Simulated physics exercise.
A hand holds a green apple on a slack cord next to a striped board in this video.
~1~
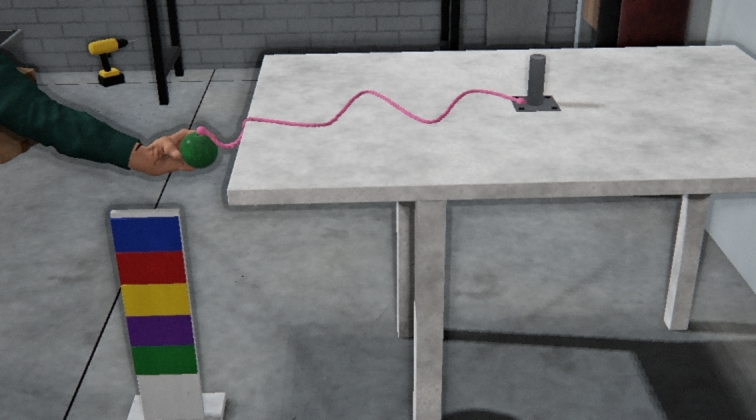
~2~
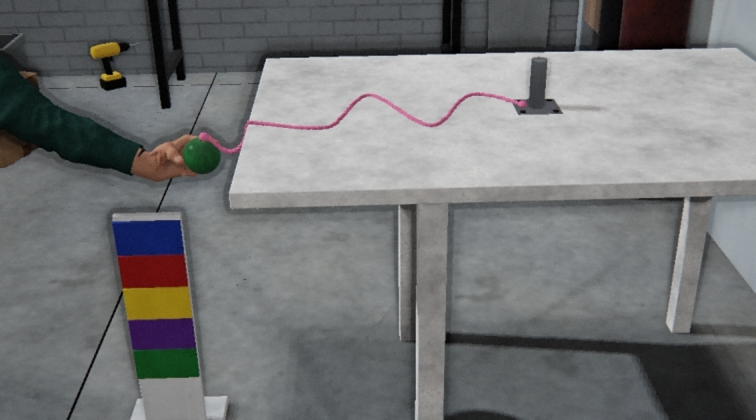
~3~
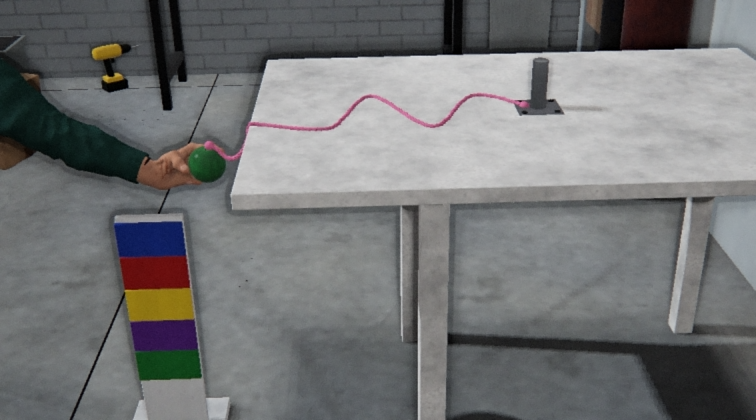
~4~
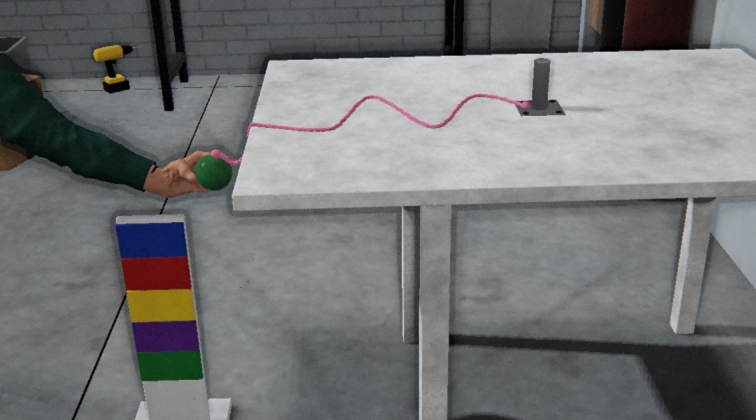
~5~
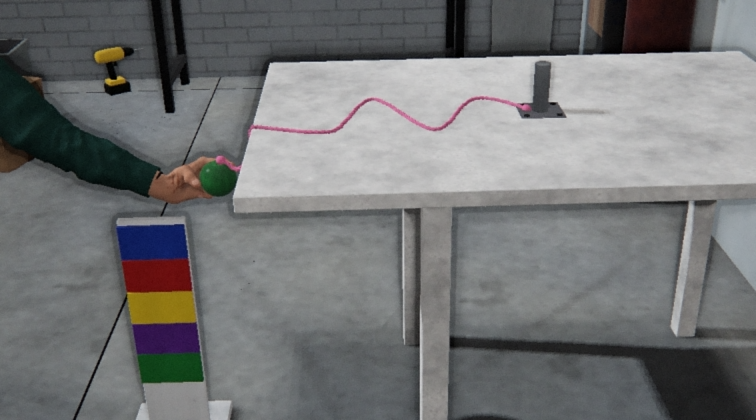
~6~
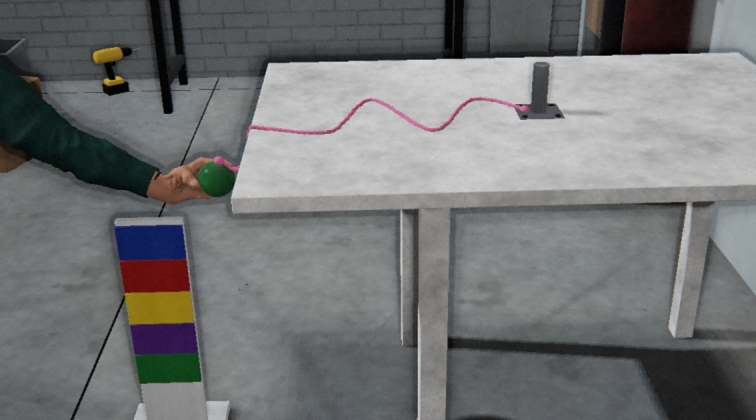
A hand in a green sleeve held a green ball tied to a wavy pink cord on a pale table, lowering it slightly and shifting it right, beside an upright board of coloured bands.
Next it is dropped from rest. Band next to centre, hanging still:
Green.
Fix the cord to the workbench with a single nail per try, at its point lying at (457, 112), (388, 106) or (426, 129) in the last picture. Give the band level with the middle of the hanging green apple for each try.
Results, in sequence: Purple / red / yellow.
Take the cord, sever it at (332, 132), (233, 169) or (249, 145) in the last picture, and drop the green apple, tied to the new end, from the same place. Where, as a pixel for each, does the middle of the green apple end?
Approximate pixels, cut by cut: (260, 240); (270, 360); (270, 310).
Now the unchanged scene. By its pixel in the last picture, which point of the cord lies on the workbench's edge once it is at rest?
Location: About (371, 100).
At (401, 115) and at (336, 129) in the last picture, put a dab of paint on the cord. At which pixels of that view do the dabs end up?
End positions: About (305, 120) and about (259, 215).
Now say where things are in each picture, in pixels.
The first frame shows green apple (199, 150); blue (146, 236); red (151, 269); yellow (156, 301); purple (160, 332); green (164, 361).
The second frame shows green apple (202, 155); cord through (488, 95) (446, 118) (391, 104) (347, 112) (281, 126).
The third frame shows green apple (207, 164).
The fourth frame shows green apple (214, 172); cord through (490, 97) (449, 120) (394, 106) (349, 114) (284, 128).
The fifth frame shows green apple (218, 178).
The sixth frame shows green apple (217, 179); cord through (490, 100) (448, 123) (393, 109) (349, 117) (283, 131).
Soon after, apple near (291, 348); level with green.
Then, apple near (260, 359); level with green.
At rest, apple near (275, 359); level with green. The cord holds its middle at green.
